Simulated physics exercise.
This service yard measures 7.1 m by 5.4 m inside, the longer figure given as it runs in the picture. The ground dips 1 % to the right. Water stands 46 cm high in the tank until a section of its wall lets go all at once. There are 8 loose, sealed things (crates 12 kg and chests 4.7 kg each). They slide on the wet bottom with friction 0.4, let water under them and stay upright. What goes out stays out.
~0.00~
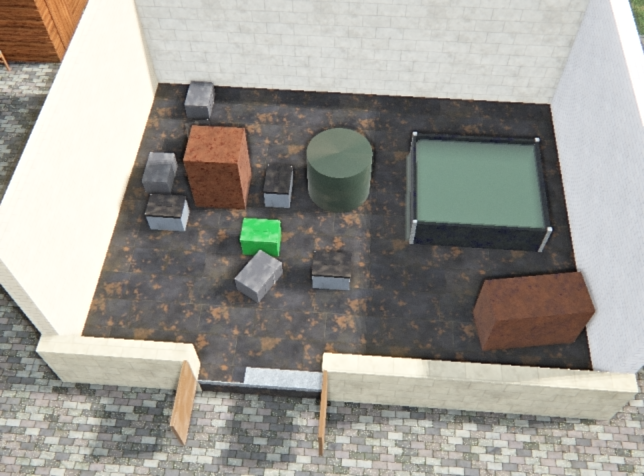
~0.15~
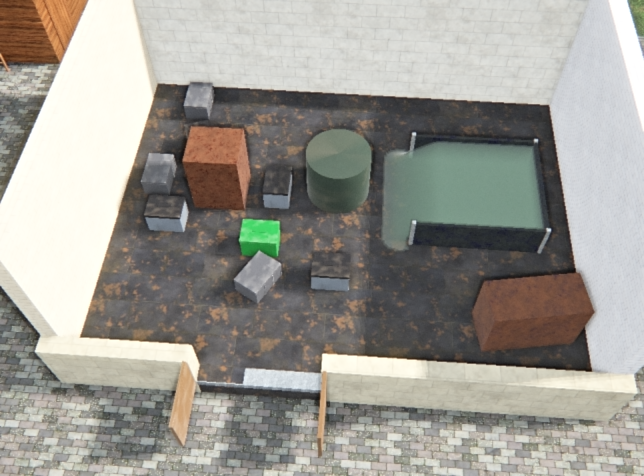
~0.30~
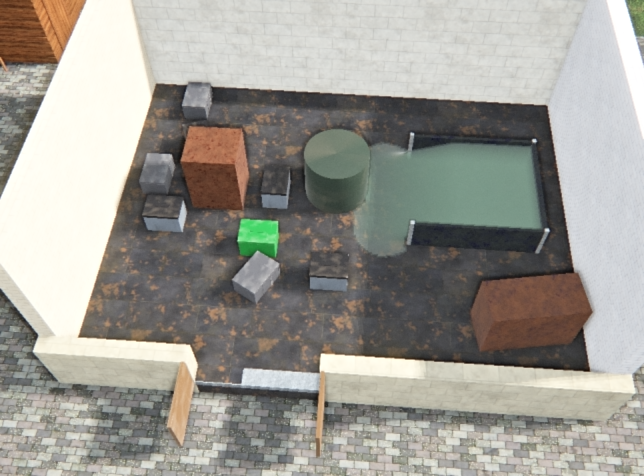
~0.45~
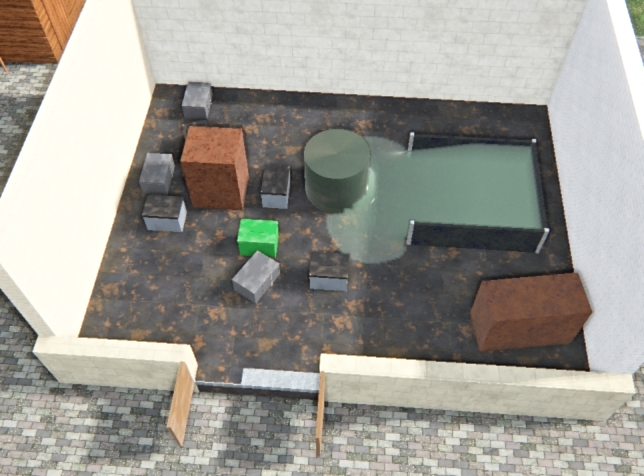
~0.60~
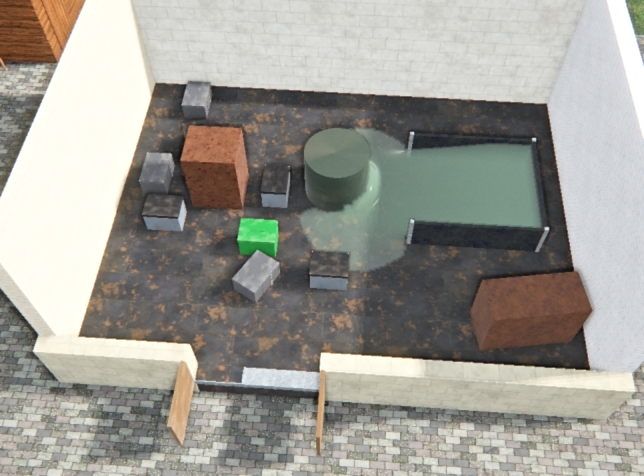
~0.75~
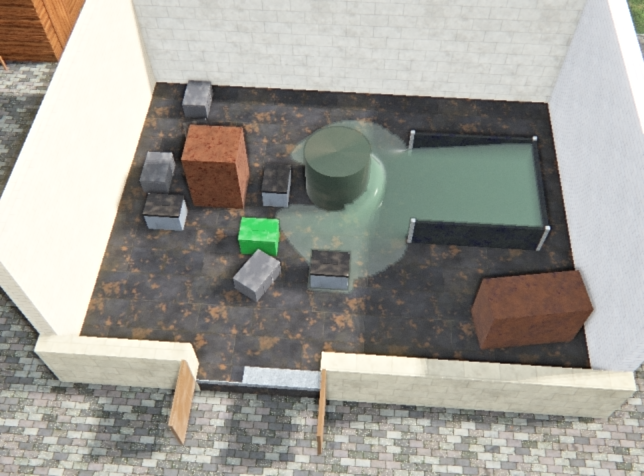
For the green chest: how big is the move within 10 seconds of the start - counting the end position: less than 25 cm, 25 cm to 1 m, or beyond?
The green chest travels far.
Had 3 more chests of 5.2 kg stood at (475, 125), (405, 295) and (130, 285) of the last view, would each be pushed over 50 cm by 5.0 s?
In that order: Short of it, under, short of it.
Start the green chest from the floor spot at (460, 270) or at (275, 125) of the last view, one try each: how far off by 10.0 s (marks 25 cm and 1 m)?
In that order: It barely shifts; it travels far.
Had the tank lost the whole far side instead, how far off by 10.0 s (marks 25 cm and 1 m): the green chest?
In that case the green chest is nudged along.
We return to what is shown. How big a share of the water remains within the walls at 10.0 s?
Some 82 per cent remains.
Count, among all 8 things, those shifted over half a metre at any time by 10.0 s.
I count 7.
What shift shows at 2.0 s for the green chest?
Roughly 120 cm by then.
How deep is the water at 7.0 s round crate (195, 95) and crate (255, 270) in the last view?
Roughly 7 and 6 cm.
After 2.0 s the green chest is near (183, 233), 1.1 m from its start, afloat; 0 of 8 are out; 1 afloat.
After 4.5 s the green chest is near (146, 241), 1.6 m from its start, afloat; 1 of 8 are out; 5 afloat.
After 7.0 s the green chest is near (285, 246), 0.5 m from its start, afloat; 1 of 8 are out; 7 afloat.
After 10.0 s the green chest is near (423, 322), 2.8 m from its start, afloat; 1 of 8 are out; 4 afloat.
